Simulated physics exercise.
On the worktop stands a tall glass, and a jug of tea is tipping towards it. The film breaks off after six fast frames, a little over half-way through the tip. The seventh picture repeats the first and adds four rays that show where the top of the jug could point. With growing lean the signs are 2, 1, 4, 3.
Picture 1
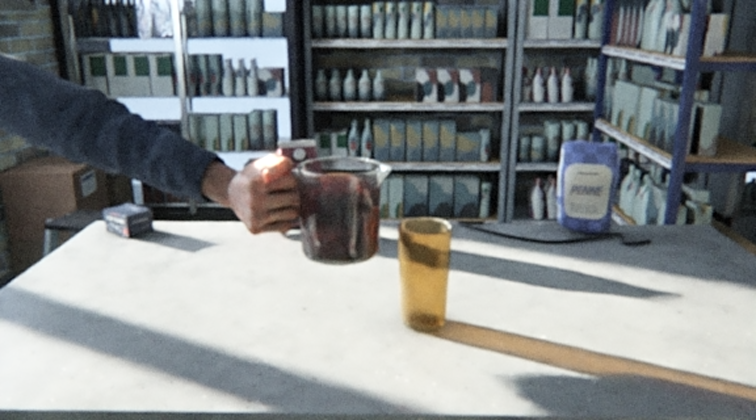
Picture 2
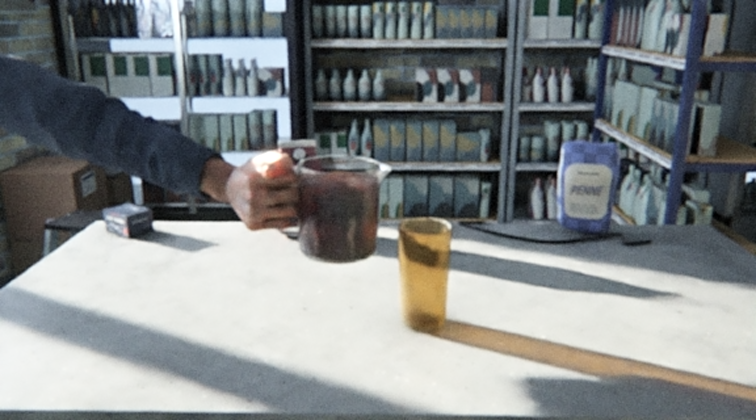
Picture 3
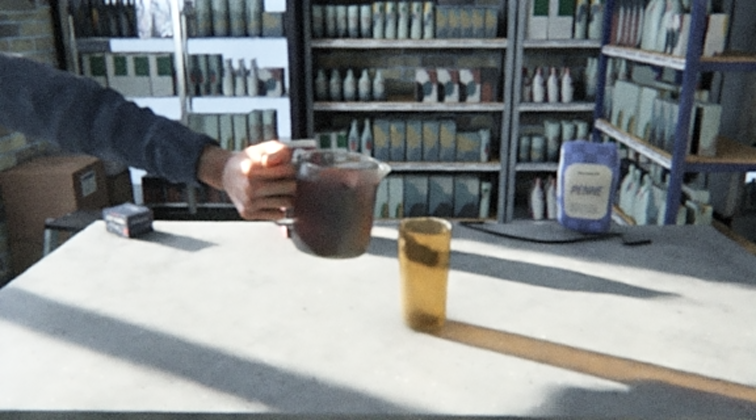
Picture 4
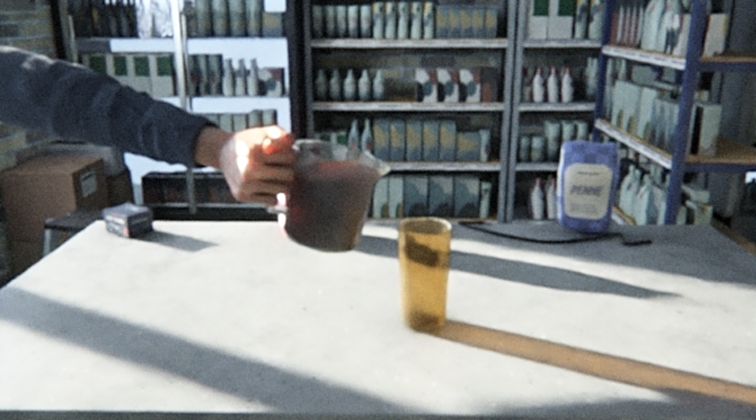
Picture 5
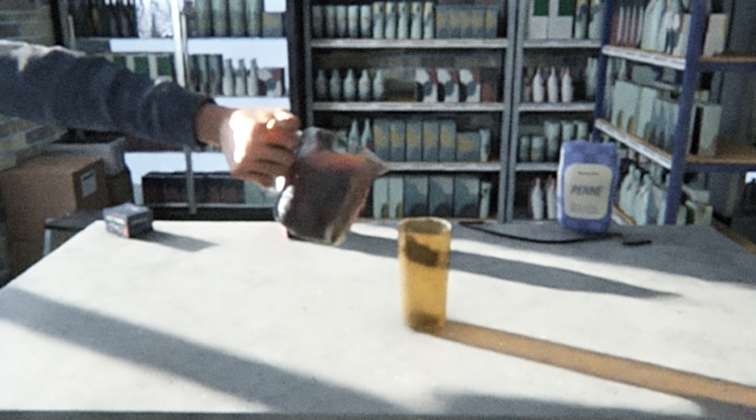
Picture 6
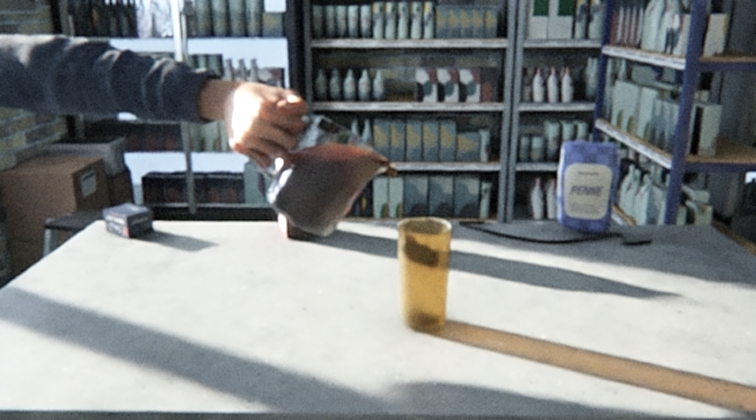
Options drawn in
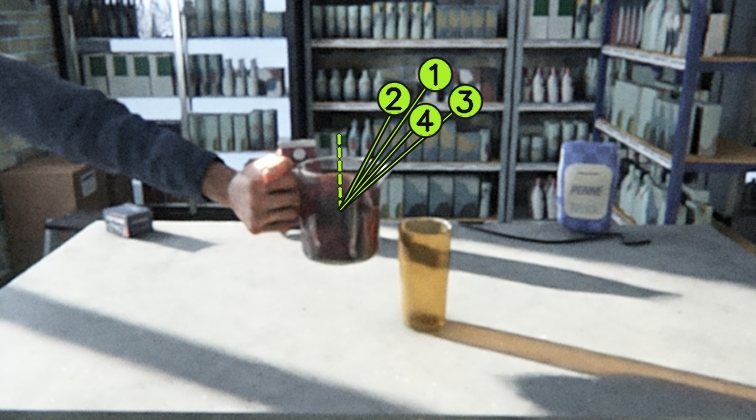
A jug of dark tea, held by a hand reaching in from the left, stayed upright at first, then tilted steadily rightward near a tall amber glass until tea just crossed its lip.
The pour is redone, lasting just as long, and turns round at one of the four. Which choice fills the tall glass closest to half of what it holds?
3 beats the others.
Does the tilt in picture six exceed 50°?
No.
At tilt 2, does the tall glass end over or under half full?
Under.
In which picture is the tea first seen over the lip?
Picture 6.
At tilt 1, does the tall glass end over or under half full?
Under half.
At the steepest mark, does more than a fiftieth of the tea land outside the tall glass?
No.
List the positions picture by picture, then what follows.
In the first frame, upright, lip at (390, 169); rim of the tall glass round (425, 226); nothing has left yet.
In the second frame, upright, lip at (390, 169); nothing has left yet.
In the third frame, tipped about 7°, lip at (389, 169); nothing has left yet.
In the fourth frame, tipped about 14°, lip at (389, 169); nothing has left yet.
In the fifth frame, tipped about 24°, lip at (389, 168); nothing has left yet.
In the sixth frame, tipped about 33°, lip at (388, 168); tea is over the lip, down to (393, 176).
In lime, 1 at (425, 88); 2 at (389, 116); 3 at (452, 112); 4 at (411, 131).
With 1, the tall glass ends with about 18 % of what it can hold.
With 2, the tall glass ends with about 8 % of what it can hold.
With 3, the tall glass ends with about 46 % of what it can hold.
With 4, the tall glass ends with about 31 % of what it can hold.
